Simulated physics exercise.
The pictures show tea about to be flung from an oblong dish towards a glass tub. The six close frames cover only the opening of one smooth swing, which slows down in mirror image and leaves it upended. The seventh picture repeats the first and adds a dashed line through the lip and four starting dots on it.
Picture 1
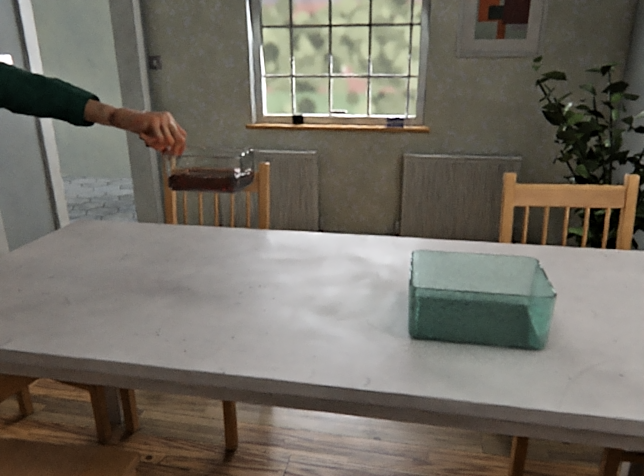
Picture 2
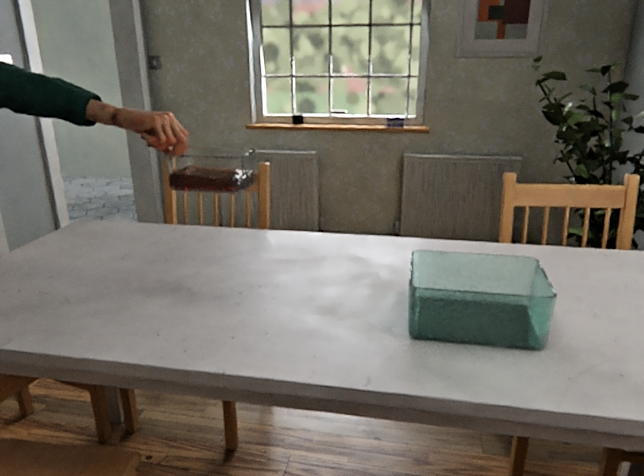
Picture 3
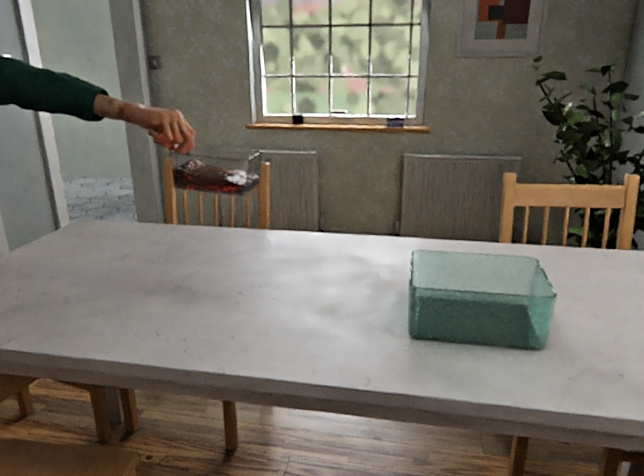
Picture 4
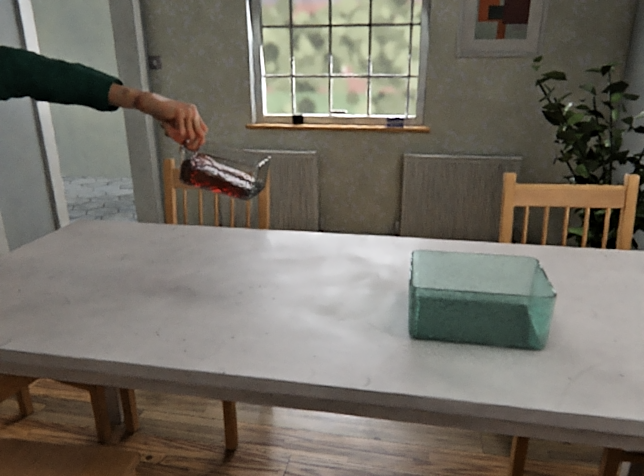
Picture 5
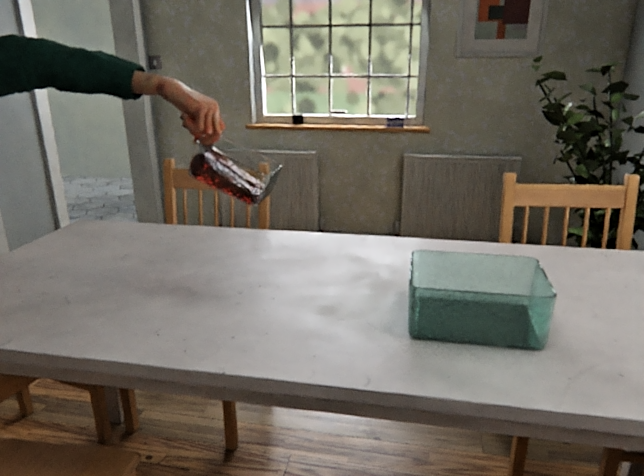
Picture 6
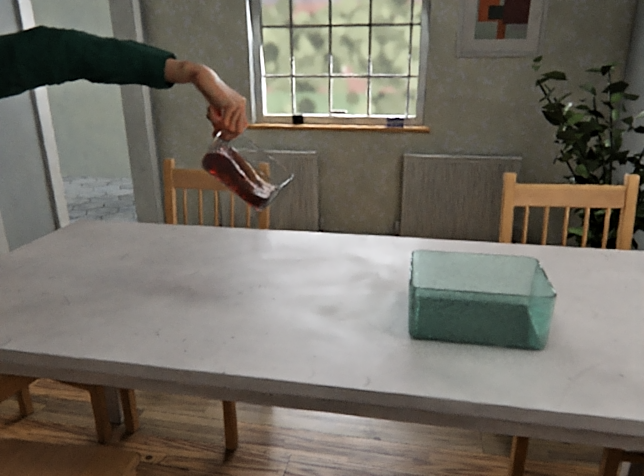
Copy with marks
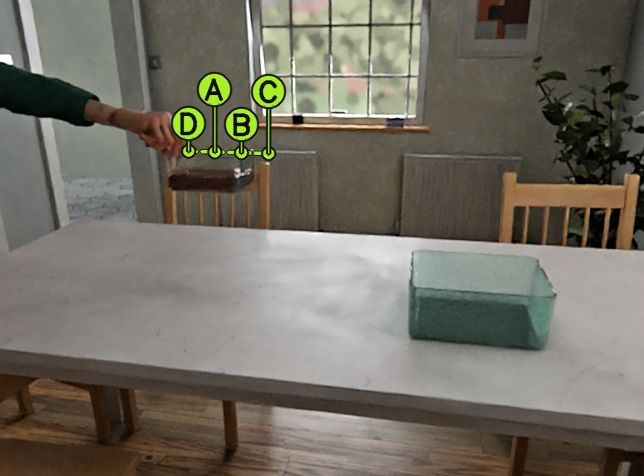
The footage shows a hand holding a clear oblong dish of dark reddish liquid above the left side of a pale table, then moving it slightly right and tilting it steadily toward a greenish glass tub, which stays still.
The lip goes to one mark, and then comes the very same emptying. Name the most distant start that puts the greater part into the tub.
C.
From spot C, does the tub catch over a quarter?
Yes.
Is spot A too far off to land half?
Yes, it does.
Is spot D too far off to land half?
Yes, it does.
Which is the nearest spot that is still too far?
It is B.
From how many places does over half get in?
One of them.
On the marked copy, A at (214, 151); B at (241, 152); C at (268, 153); D at (188, 151).
If A is chosen, about 0 % lands in the tub, 95 % falls short and 4 % goes beside or beyond.
If B is chosen, about 21 % lands in the tub, 74 % falls short and 5 % goes beside or beyond.
If C is chosen, about 65 % lands in the tub, 27 % falls short and 8 % goes beside or beyond.
If D is chosen, about 0 % lands in the tub, 100 % falls short.
